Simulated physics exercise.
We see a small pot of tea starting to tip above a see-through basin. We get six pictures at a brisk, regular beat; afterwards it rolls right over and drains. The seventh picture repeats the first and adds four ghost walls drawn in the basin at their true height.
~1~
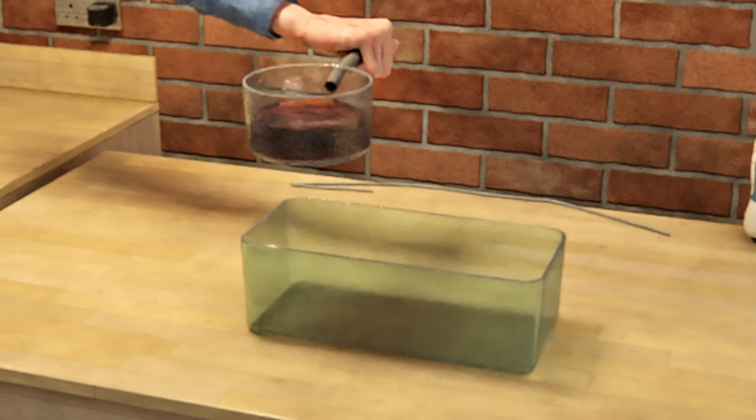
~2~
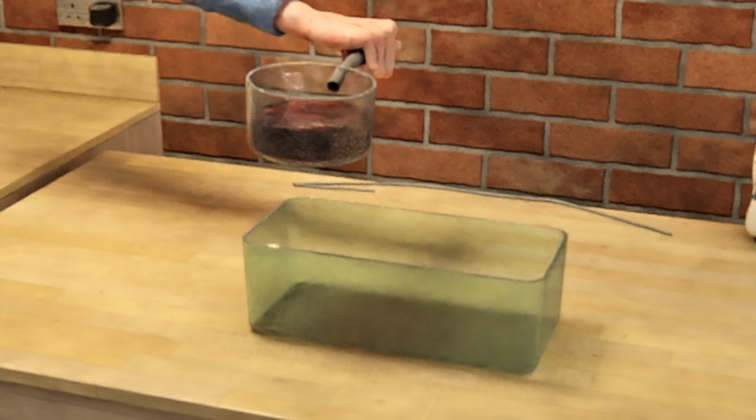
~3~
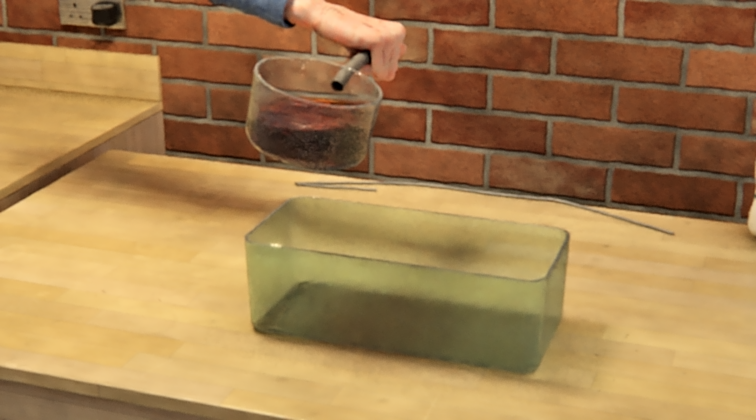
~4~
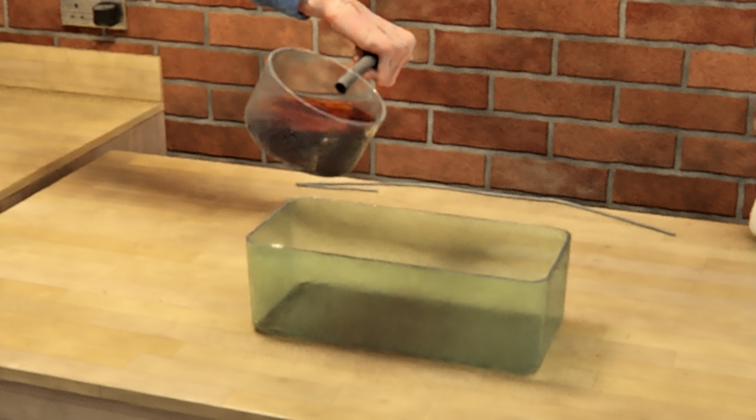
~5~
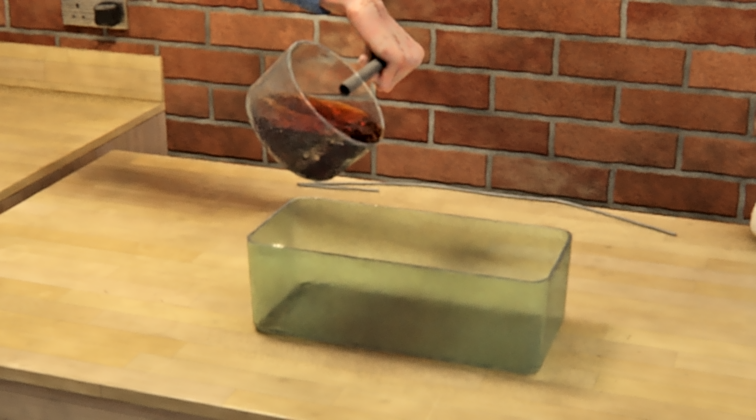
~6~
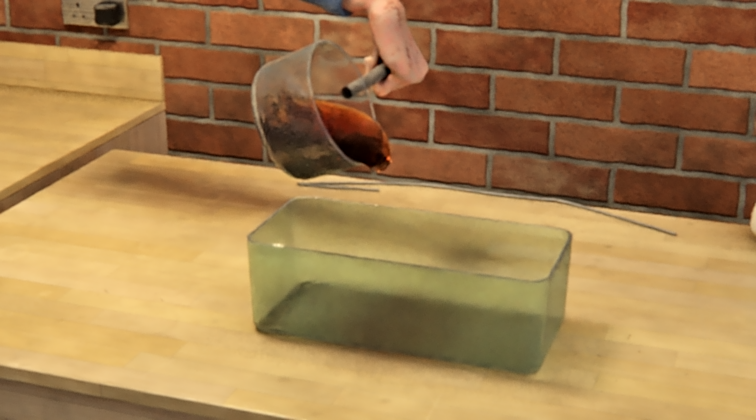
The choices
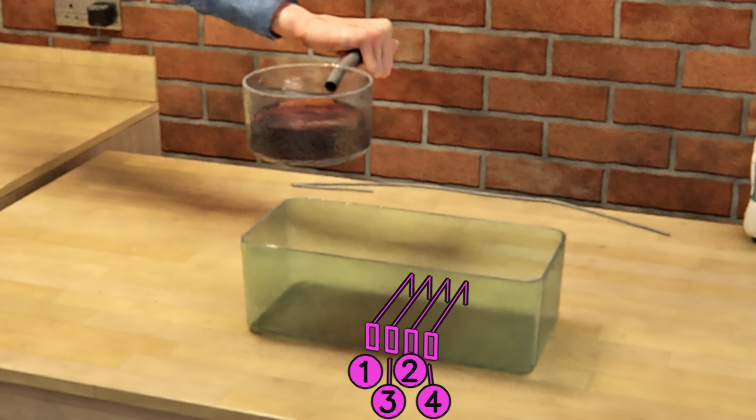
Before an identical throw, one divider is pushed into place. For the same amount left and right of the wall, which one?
Go for 1.
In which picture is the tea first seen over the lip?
Picture 6.
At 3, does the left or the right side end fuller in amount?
The left side.
On the marked copy, 1 at (370, 355); 2 at (409, 362); 3 at (389, 358); 4 at (429, 365).
With 1, about 50 % ends left of the wall and 48 % right of it; 3 % is lost outside.
With 2, about 77 % ends left of the wall and 18 % right of it; 5 % is lost outside.
With 3, about 72 % ends left of the wall and 23 % right of it; 5 % is lost outside.
With 4, about 73 % ends left of the wall and 20 % right of it; 7 % is lost outside.
